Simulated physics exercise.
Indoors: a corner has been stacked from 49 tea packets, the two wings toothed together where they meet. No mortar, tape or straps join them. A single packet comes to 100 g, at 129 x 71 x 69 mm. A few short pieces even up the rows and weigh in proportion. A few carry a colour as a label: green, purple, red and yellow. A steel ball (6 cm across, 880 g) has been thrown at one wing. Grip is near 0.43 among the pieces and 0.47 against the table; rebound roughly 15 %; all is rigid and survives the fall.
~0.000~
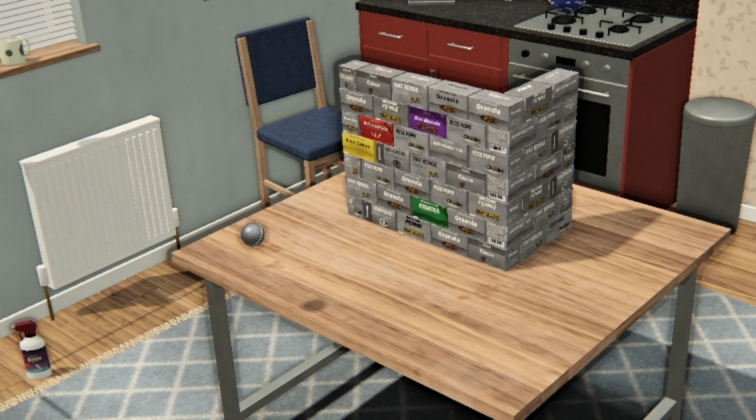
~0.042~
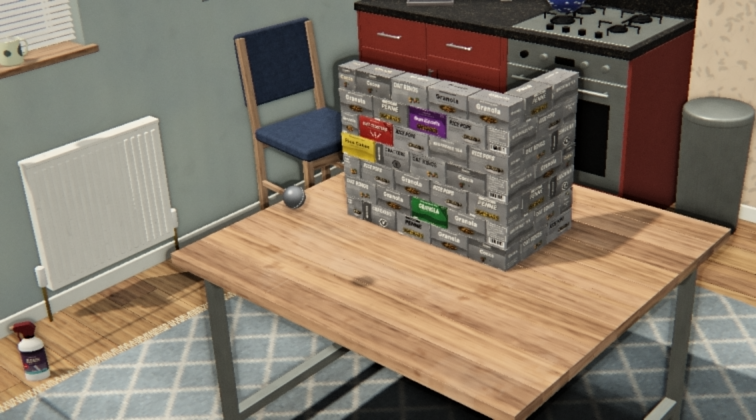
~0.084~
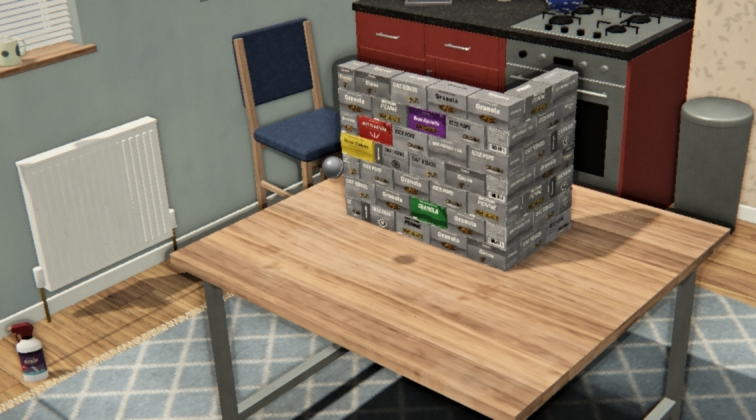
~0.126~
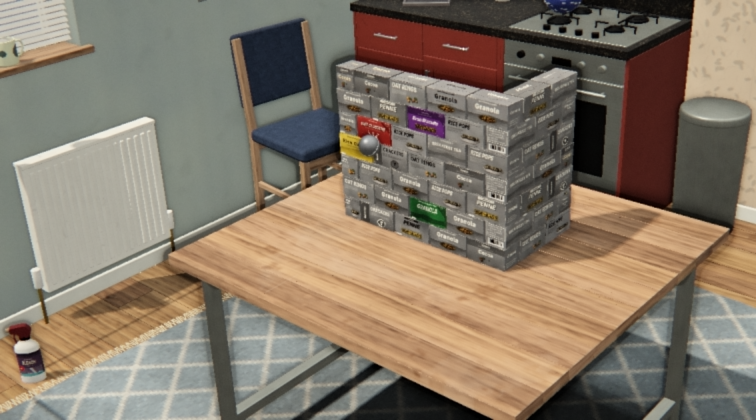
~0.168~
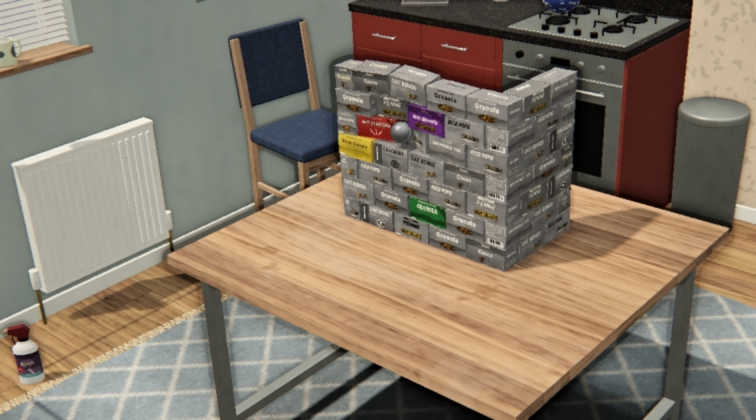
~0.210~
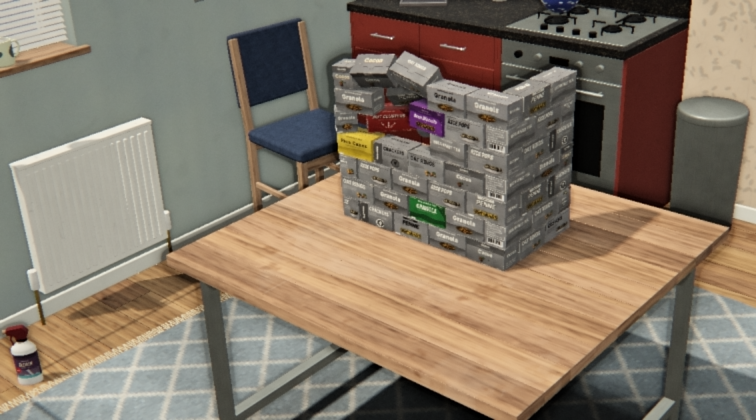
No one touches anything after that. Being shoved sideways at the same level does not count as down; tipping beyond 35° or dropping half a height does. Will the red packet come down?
That packet drops.
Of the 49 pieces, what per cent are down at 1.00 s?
By then 20 per cent.
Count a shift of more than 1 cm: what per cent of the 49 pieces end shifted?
It is 20 per cent.
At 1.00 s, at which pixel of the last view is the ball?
Around (661, 236).
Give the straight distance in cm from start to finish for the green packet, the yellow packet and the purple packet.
Green 0, yellow 2, purple 4.
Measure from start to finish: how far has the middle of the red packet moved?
Roughly 55 cm away.
Around 0.50 s, ball still moving; 8 of the 49 packets down; red packet tipped 9°, 26 cm lower; purple packet tipped 21°.
Around 1.00 s, ball still moving; 9 of the 49 packets down; red packet 28 cm lower; purple packet tipped 60°, 31 mm lower.
Finally (1.7 s), ball rolling away; 9 of the 49 packets down; red packet 28 cm lower; purple packet tipped 60°, 31 mm lower; yellow packet displaced 17 mm. Seen by the last camera, middles, red packet near (410, 152), purple packet near (426, 124).
